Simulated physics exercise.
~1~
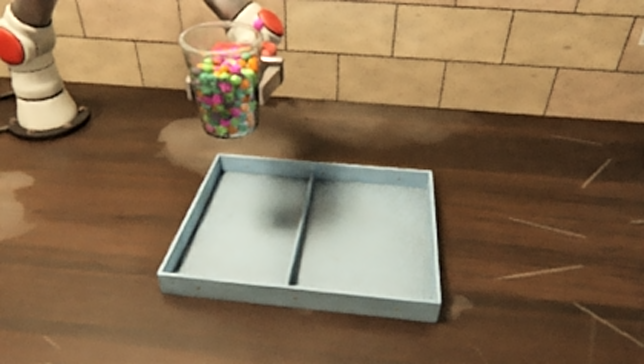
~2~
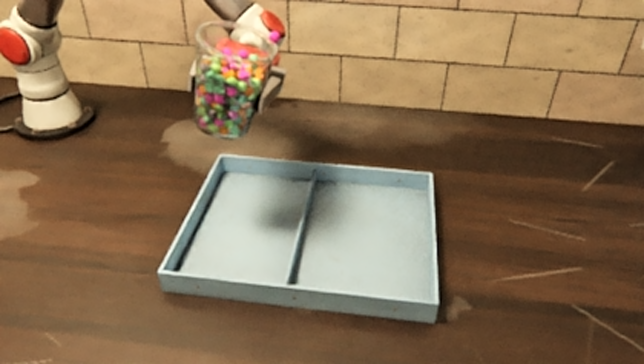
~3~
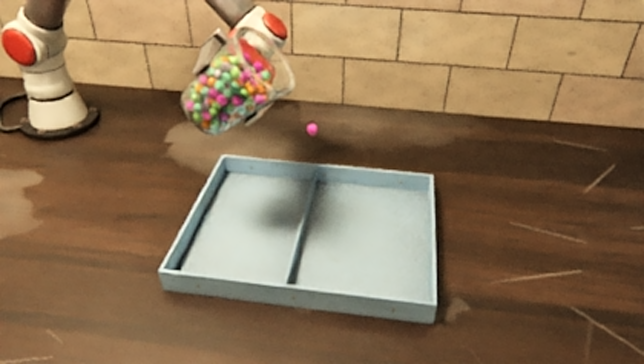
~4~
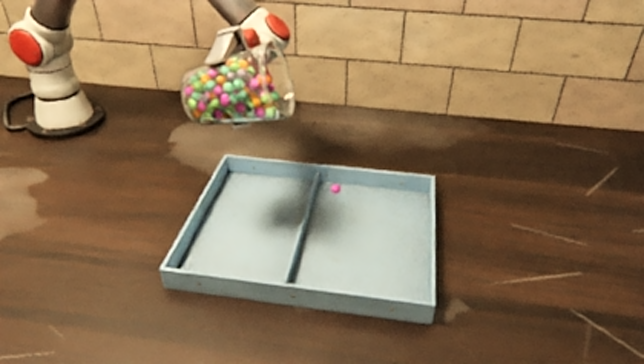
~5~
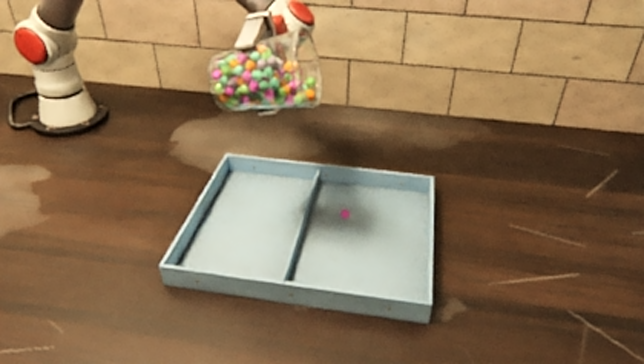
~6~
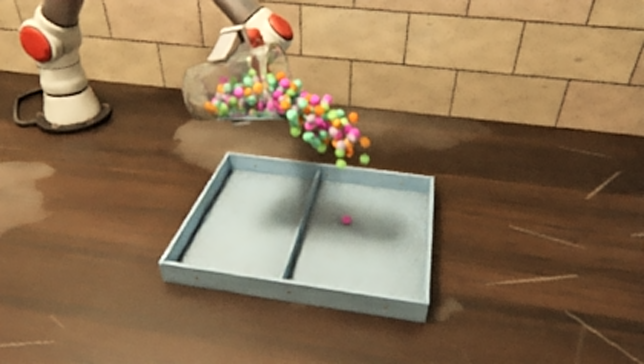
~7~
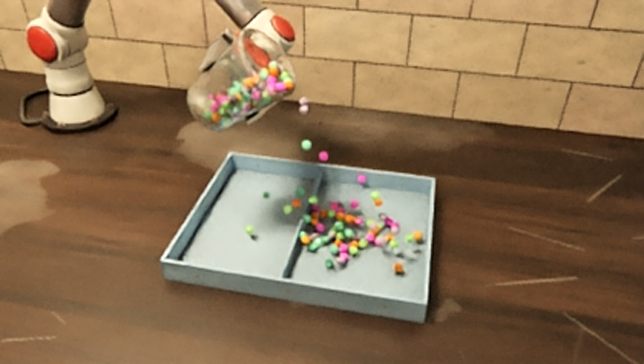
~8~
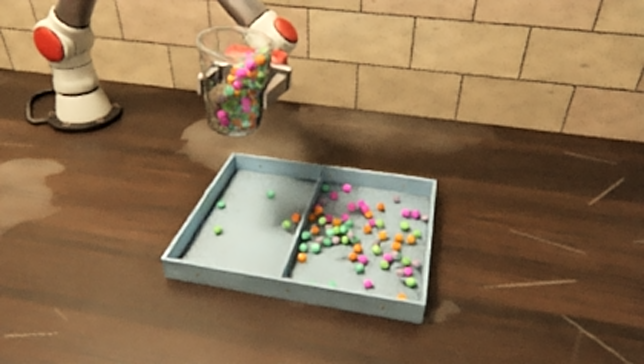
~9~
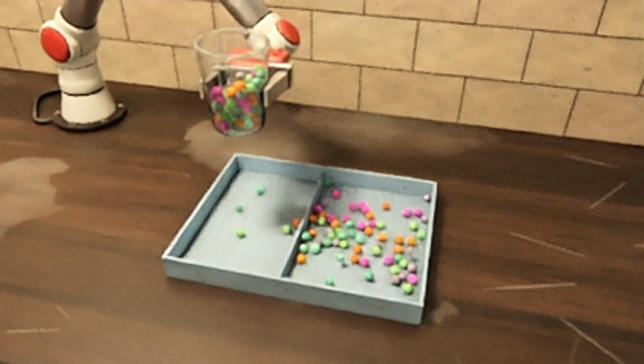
We see a robot arm tip a clear cup of colourful round sweets over a divided pale blue tray, spilling some mostly into the right section, with a few landing in the left, before it returns the cup upright, still holding many sweets.
